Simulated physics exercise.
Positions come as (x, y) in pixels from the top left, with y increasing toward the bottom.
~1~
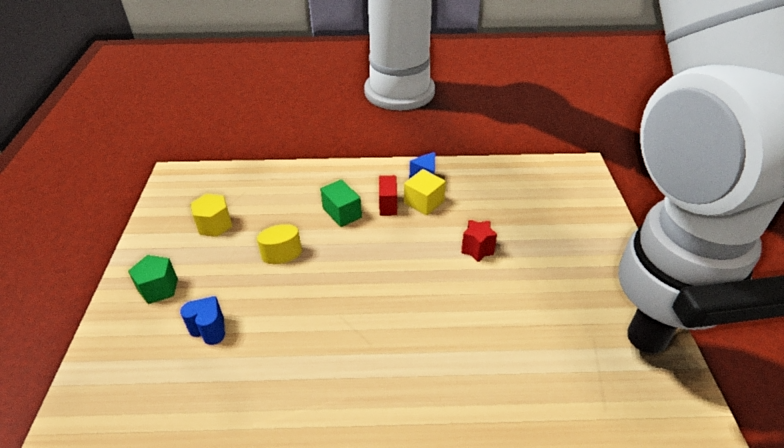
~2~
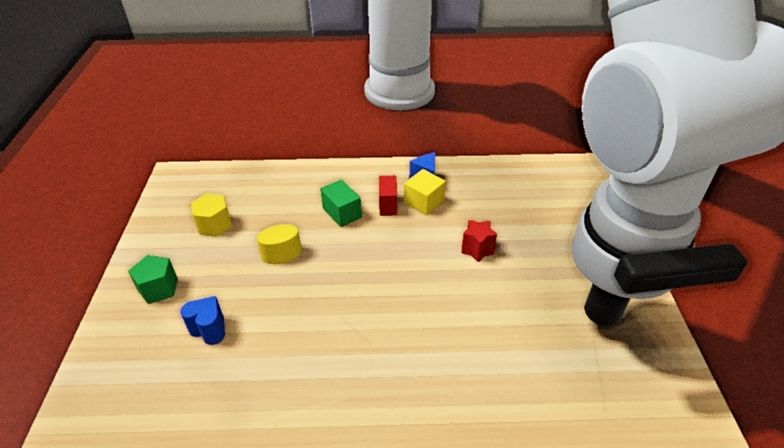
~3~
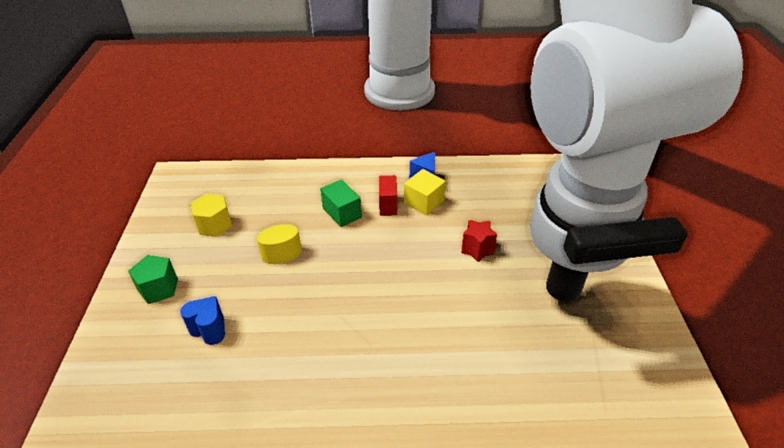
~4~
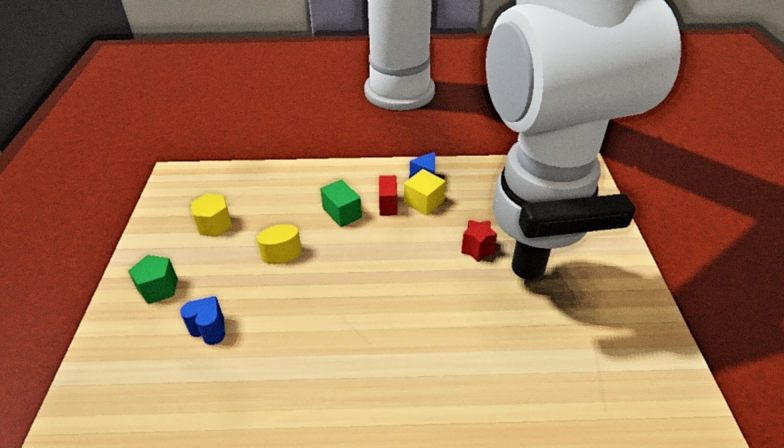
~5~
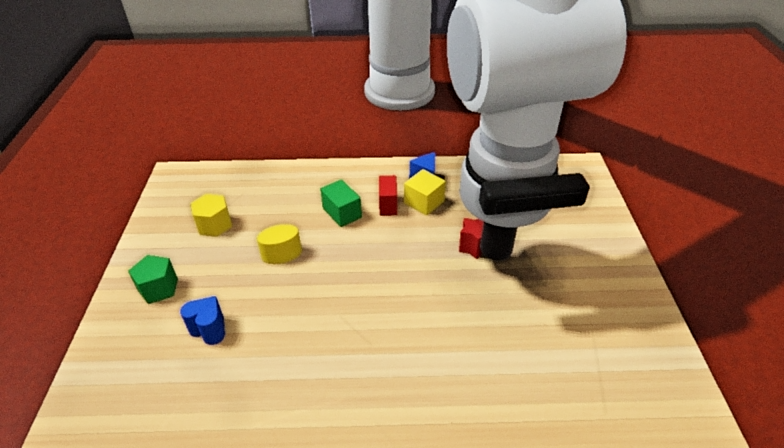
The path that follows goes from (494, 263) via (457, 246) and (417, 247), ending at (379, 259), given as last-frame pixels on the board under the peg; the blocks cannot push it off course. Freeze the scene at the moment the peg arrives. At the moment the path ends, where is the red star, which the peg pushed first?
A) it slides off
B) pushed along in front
A - it slides off.
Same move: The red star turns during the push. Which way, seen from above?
Viewed from overhead, the red star winds up turned clockwise.
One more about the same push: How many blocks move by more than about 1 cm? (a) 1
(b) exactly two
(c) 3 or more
That would be a.
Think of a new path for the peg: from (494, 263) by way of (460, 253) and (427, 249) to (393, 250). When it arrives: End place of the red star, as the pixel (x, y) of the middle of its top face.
When the path ends, it will be at (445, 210).
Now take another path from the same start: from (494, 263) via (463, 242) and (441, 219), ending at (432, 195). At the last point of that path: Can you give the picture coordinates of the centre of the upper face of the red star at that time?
Near (408, 171).
The first path, step by step. One third of the way, peg at (458, 233); red star at (445, 208), turned 15° clockwise.
Two thirds of the way, peg at (417, 235); red star at (435, 204), turned 45° clockwise.
At the end, peg at (378, 247); yellow square not moved; red star at (435, 204), turned 45° clockwise.
